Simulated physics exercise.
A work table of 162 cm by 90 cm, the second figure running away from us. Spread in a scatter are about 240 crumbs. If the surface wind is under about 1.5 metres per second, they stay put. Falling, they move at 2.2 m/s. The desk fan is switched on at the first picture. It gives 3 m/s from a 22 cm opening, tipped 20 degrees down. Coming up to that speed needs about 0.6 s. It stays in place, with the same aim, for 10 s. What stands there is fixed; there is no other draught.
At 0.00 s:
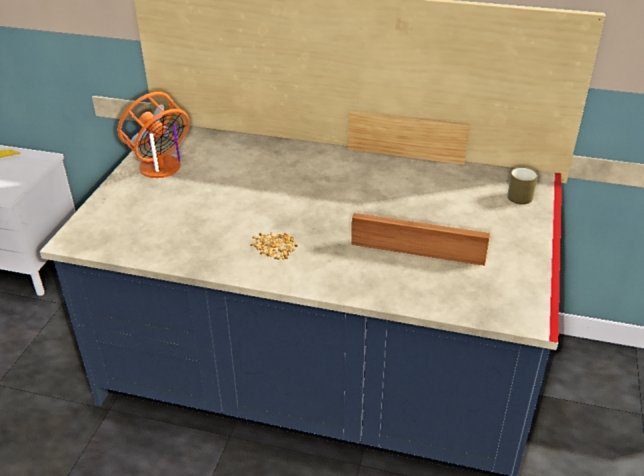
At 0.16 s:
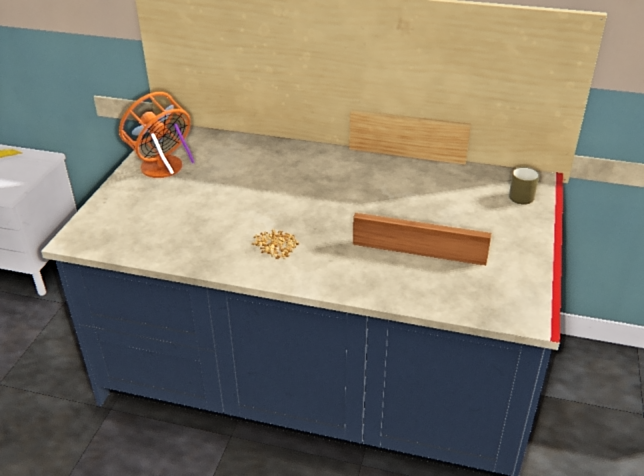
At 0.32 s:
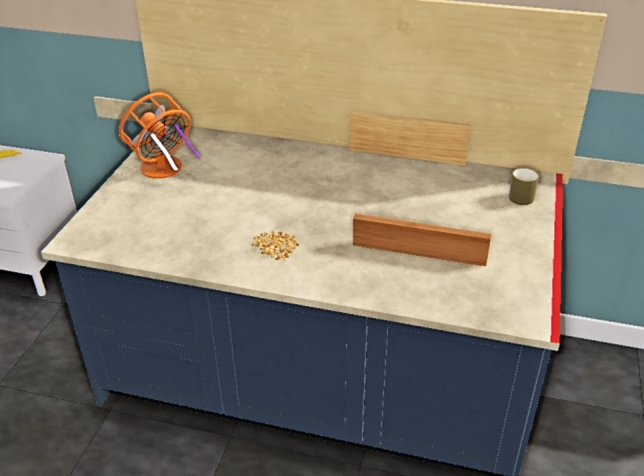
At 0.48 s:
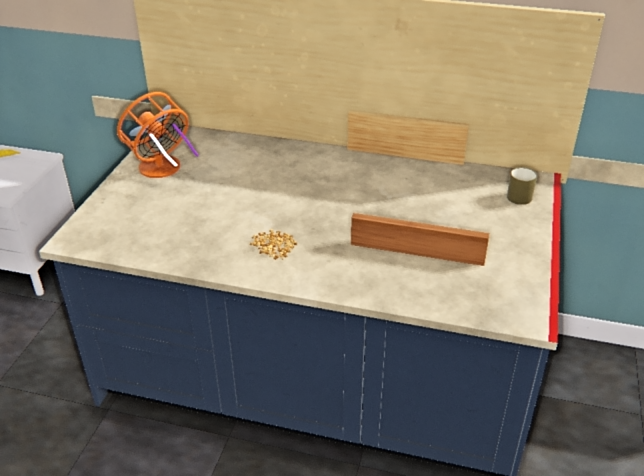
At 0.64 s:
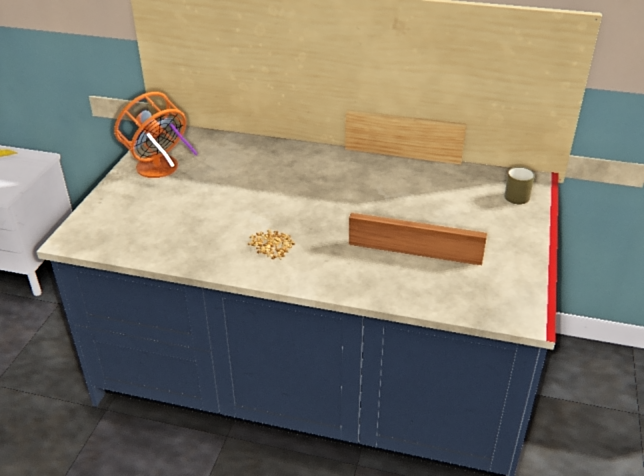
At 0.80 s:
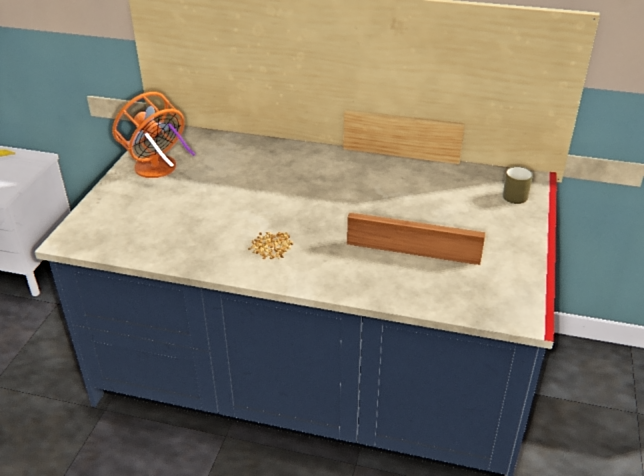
On a pale worktop, ribbons flutter from an orange fan while scattered crumbs barely stir.
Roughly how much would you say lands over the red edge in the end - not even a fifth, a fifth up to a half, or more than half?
I'd say not even a fifth.
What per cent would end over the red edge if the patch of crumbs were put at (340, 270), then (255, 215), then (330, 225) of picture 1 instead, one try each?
Roughly 5 %, then 30 %, then 80 %.
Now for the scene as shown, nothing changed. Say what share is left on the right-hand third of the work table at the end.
Roughly 0 %.
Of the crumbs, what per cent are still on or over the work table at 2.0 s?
Around 2 in a hundred are still there.
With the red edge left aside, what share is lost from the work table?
Some 100 per cent.
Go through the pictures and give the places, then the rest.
In the first frame, the middle of the crumbs is near (275, 246), none has stirred yet and the mouth of the desk fan is at (154, 127).
In the second frame, the middle of the crumbs is near (276, 245), none has stirred yet and the red edge is centred on (562, 246).
In the third frame, the middle of the crumbs is near (276, 245), none has stirred yet, the top of a board is at (421, 226) and the top of a board is at (410, 119).
In the fourth frame, the middle of the crumbs is near (274, 245) and none has stirred yet.
In the fifth frame, the middle of the crumbs is near (272, 245) and none has stirred yet.
In the sixth frame, the middle of the crumbs is near (270, 245), the farthest in sight from the desk fan is at (282, 257) and about 10 % have left their places.
After 2.0 s, 0 % are over the red edge; 98 % have settled or left.
After 3.2 s, 1 % are over the red edge; 99 % have settled or left.
After 5.5 s, 1 % are over the red edge; 100 % have settled or left.
After 10.0 s, at the end, 1 % are over the red edge.
